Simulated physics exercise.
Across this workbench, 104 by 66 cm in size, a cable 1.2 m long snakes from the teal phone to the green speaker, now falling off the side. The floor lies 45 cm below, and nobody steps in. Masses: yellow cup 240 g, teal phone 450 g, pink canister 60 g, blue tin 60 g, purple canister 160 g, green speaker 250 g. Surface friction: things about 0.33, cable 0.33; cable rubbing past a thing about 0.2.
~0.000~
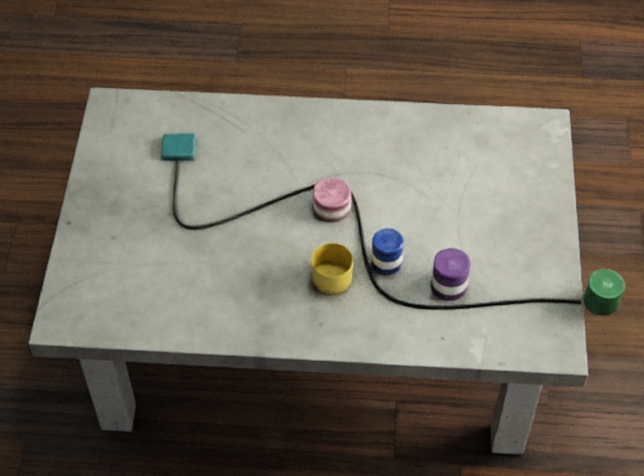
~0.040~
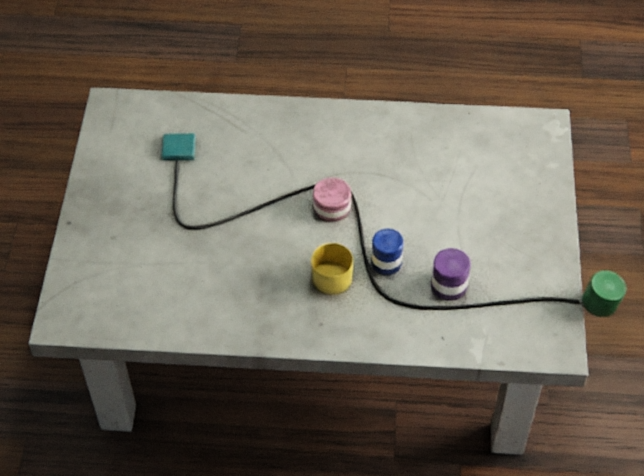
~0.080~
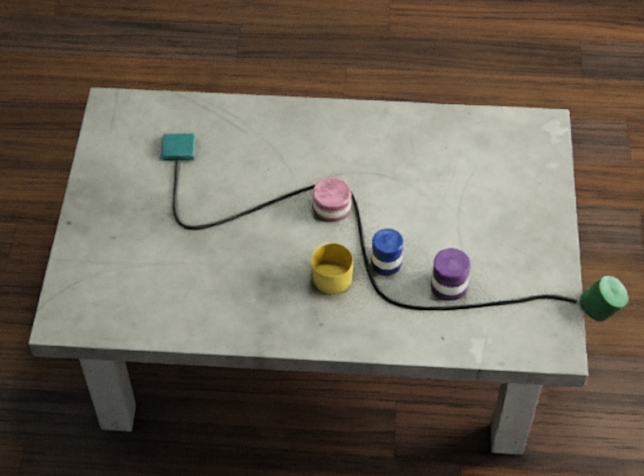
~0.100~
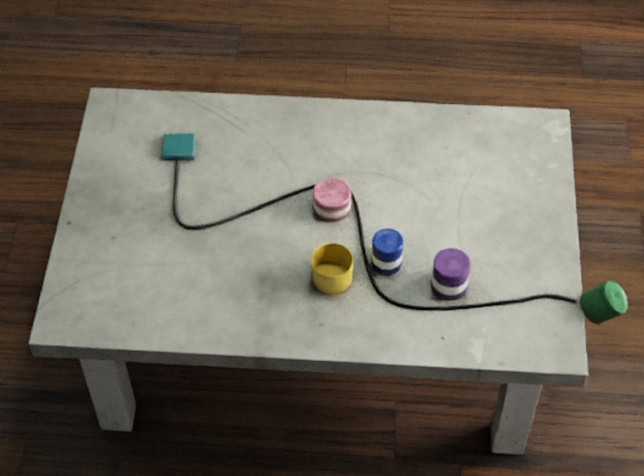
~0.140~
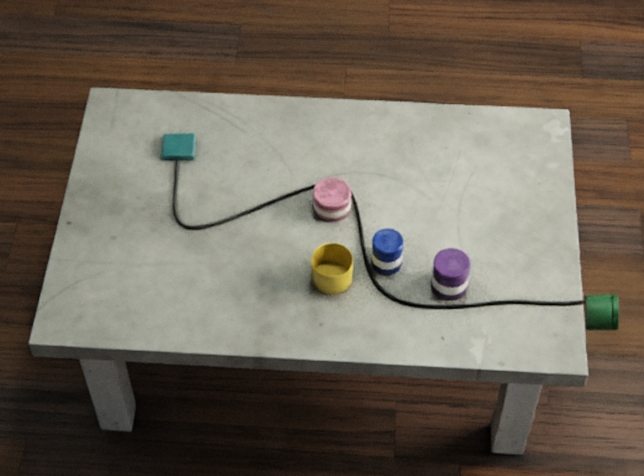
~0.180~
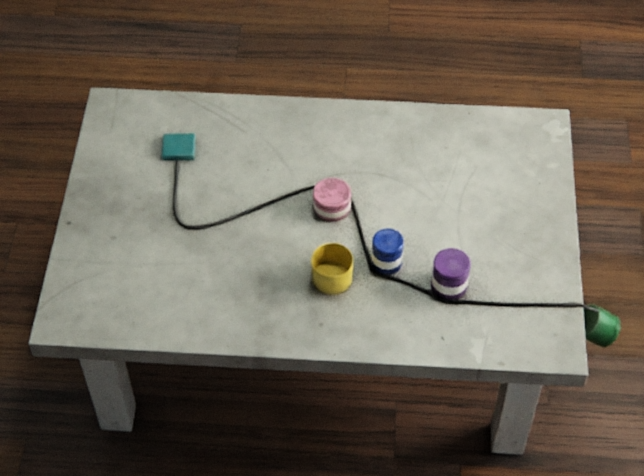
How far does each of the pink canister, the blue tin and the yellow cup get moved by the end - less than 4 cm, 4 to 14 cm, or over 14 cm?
The pink canister moves over 14 cm, the blue tin moves 4 to 14 cm, the yellow cup moves less than 4 cm.
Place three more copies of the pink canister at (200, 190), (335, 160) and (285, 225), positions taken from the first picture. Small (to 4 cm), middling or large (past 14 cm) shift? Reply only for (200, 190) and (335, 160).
In order they come out high and low.
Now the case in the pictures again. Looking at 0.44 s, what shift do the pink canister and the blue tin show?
Pink canister: 15 cm; blue tin: 6 cm.
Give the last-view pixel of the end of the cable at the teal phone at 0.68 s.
(215, 159), give or take.
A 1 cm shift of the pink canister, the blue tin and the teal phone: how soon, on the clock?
Roughly: Pink canister at 0.24 s, blue tin at 0.22 s, teal phone at 0.38 s.
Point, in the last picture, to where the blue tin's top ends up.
Around (418, 225).
By 0.4 s, the cable's tail end at (206, 160); pink canister 16 cm off its start, blue tin 7 cm off its start, green speaker over the edge.
By 0.7 s, the cable's tail end at (215, 159); pink canister 34 cm off its start, blue tin 7 cm off its start, purple canister 9 cm off its start.
By 0.9 s, the cable's tail end at (215, 159); pink canister 36 cm off its start at (228, 321), blue tin 7 cm off its start at (418, 225), purple canister 9 cm off its start at (473, 229).
By 1.2 s, the cable's tail end at (215, 159); pink canister 36 cm off its start, blue tin 7 cm off its start, purple canister 9 cm off its start.
By 2.4 s, the cable's tail end at (215, 159); pink canister 36 cm off its start at (228, 321), blue tin 7 cm off its start at (418, 225), yellow cup 0 cm off its start at (332, 260), purple canister 9 cm off its start at (473, 229).
